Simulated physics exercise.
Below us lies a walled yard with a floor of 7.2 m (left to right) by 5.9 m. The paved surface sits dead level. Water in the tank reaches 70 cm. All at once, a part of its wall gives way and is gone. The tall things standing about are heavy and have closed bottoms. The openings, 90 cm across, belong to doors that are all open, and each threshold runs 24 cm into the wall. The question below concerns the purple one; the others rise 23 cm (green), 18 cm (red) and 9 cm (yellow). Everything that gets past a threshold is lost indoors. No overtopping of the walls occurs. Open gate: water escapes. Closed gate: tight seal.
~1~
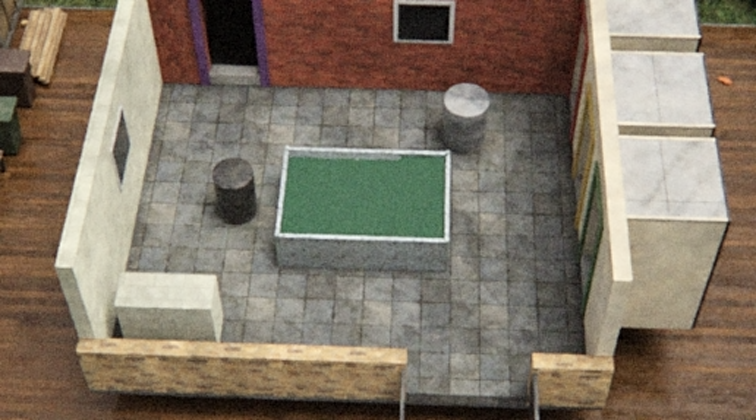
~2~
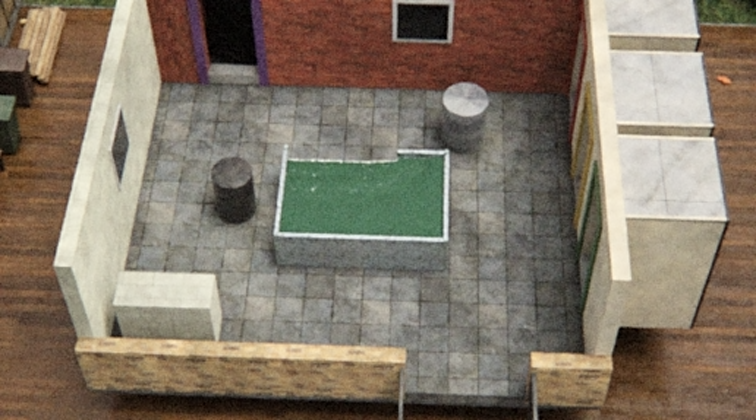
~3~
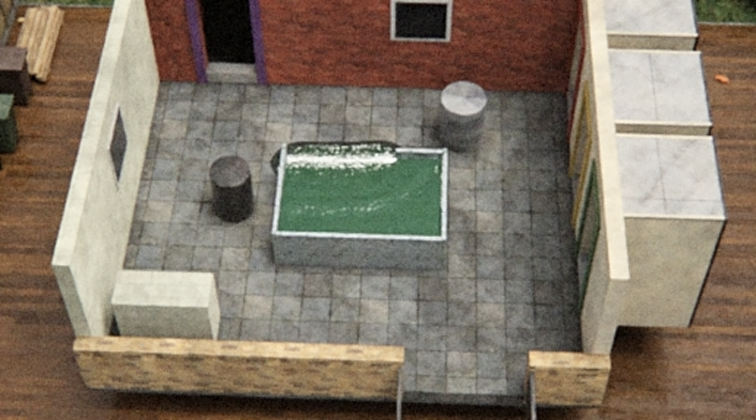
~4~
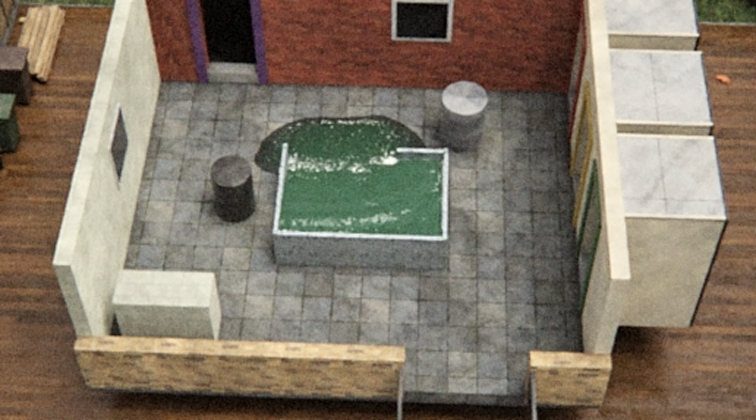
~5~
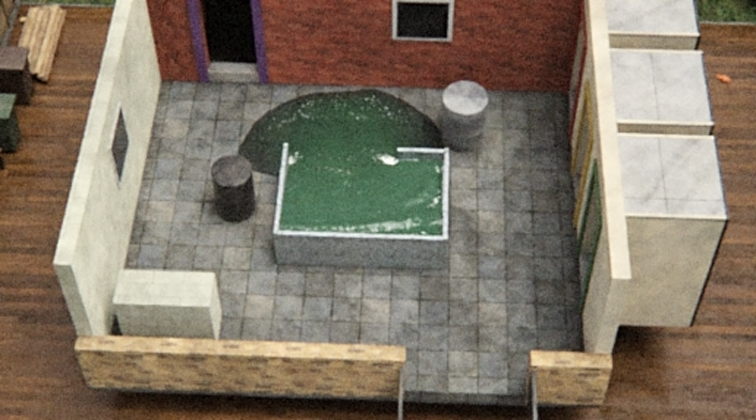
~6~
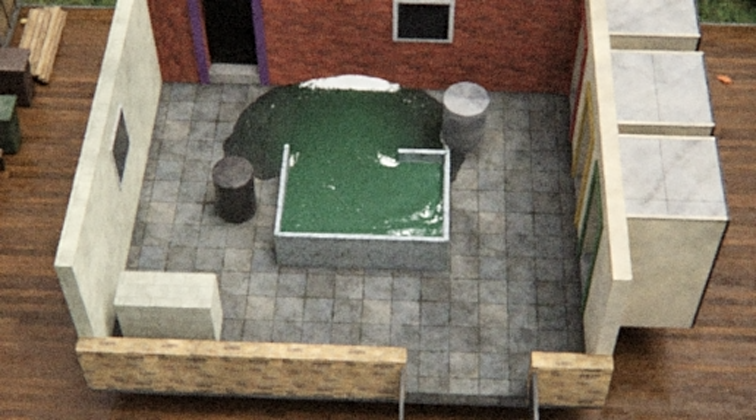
A walled yard held a low tank of green water between two round drums, until part of its far wall vanished and the water poured out, spreading across the grey paving toward the brick wall.
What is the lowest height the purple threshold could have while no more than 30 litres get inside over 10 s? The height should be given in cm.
17 cm.
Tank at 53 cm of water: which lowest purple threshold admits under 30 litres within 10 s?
About 12.0 cm.
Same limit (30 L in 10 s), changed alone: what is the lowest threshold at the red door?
For the red door, about 22 cm.
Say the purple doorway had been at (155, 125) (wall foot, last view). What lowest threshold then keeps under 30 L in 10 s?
Minimum: Close to 25 cm.
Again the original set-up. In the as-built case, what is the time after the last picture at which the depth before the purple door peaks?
Around 1.0 s, give or take.
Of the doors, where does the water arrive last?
Green, last of all.
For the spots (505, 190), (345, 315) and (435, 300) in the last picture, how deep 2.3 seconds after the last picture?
First 0, then 0, then 0 cm.
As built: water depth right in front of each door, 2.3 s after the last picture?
At the green door the depth is 0 cm, at red 28 cm, at purple 19 cm and at yellow 7 cm.
Then, 0.7 s after the last picture water covers 20 % of the floor, deepest (48 cm) near (324, 91); 19 cm at the purple door, 0 litres in over its 24 cm threshold.
Then, 2.3 s after the last picture water covers 40 % of the floor, deepest (38 cm) near (171, 94); 19 cm at the purple door, 2 litres in over its 24 cm threshold.
Then, 9.3 s after the last picture water covers 95 % of the floor, deepest (16 cm) near (573, 312); 8 cm at the purple door, 3 litres in over its 24 cm threshold.
At the purple door as built, the water peaked near 26 cm, 1.1 s after the last picture.
With a threshold of 13.5 cm, 62 litres would have come in within the 10 s; with 18.5 cm, 20 litres. So under 30 litres takes about 17 cm.
